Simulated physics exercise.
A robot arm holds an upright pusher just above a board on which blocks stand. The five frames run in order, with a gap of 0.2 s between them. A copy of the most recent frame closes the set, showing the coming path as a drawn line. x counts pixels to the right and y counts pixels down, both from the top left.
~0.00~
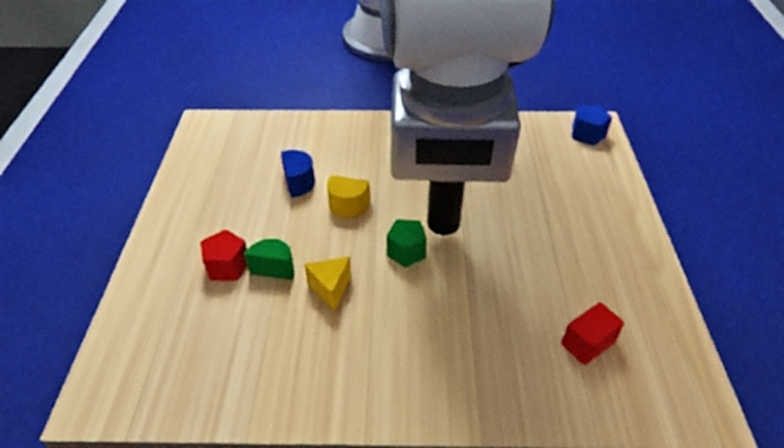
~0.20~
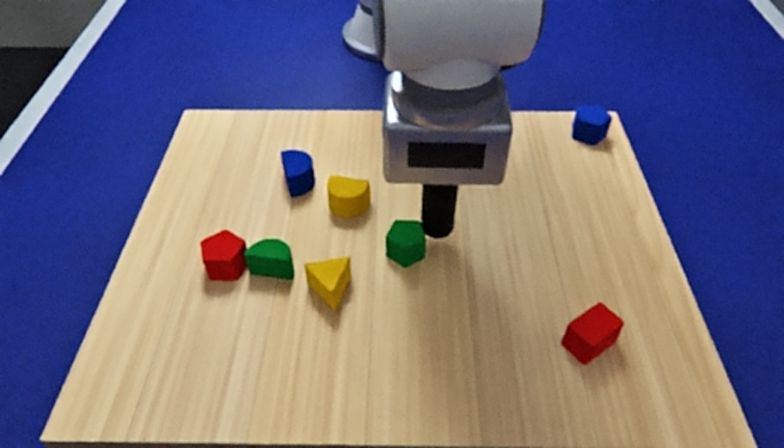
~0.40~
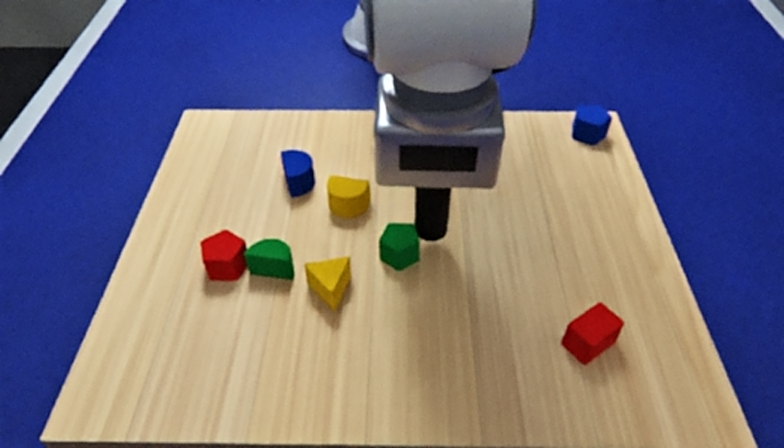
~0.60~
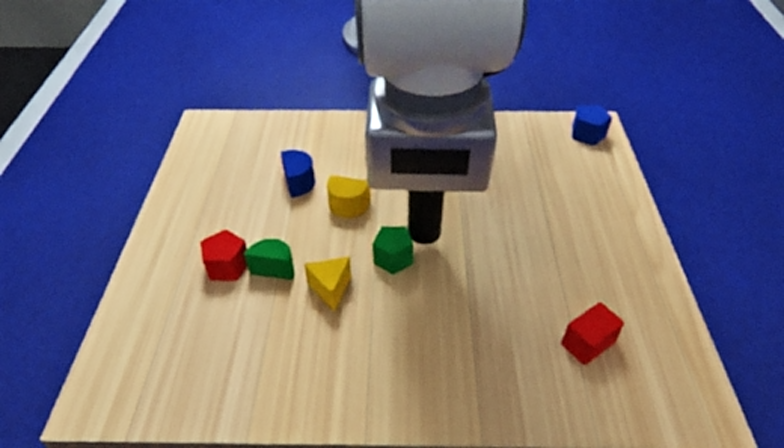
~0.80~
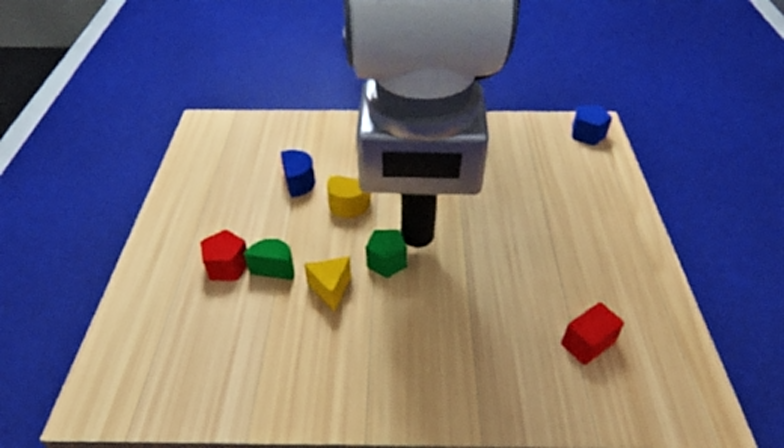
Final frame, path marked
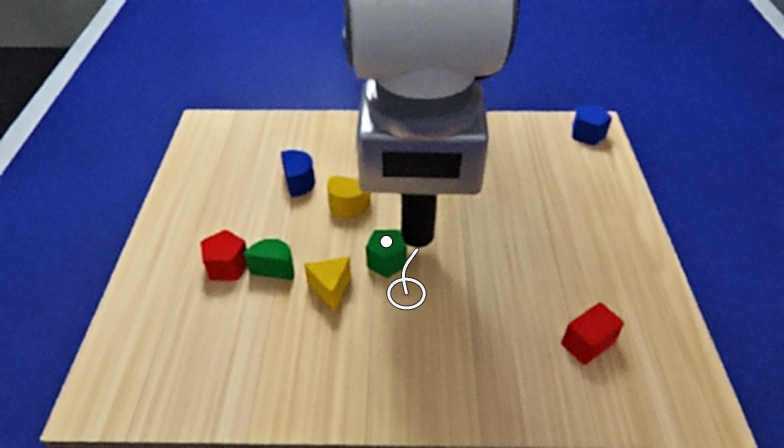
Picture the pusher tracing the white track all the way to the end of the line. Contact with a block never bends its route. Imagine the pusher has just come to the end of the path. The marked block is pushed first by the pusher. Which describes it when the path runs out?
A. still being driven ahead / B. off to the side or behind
B.
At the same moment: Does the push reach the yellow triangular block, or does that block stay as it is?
At the moment the path ends, the yellow triangular block still stands where it did.
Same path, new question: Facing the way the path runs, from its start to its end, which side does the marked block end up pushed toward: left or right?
It goes toward the right-hand side.
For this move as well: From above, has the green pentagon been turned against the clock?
No, that is not how it ends up.
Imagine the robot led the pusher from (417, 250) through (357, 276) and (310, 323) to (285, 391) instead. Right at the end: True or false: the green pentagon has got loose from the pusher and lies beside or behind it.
The claim holds.
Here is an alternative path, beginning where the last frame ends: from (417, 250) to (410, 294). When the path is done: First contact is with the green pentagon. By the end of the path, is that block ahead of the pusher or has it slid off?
The block gets away.
Path on the board, from (417, 250) by way of (408, 263) and (403, 277) to (406, 293); the dot is on the green pentagon.
On the path given first. Halfway along, pusher (404, 256); green pentagon (367, 255), turned 25° clockwise.
At the end, pusher (407, 279); yellow triangular block in place; green pentagon (366, 256), turned 30° clockwise.
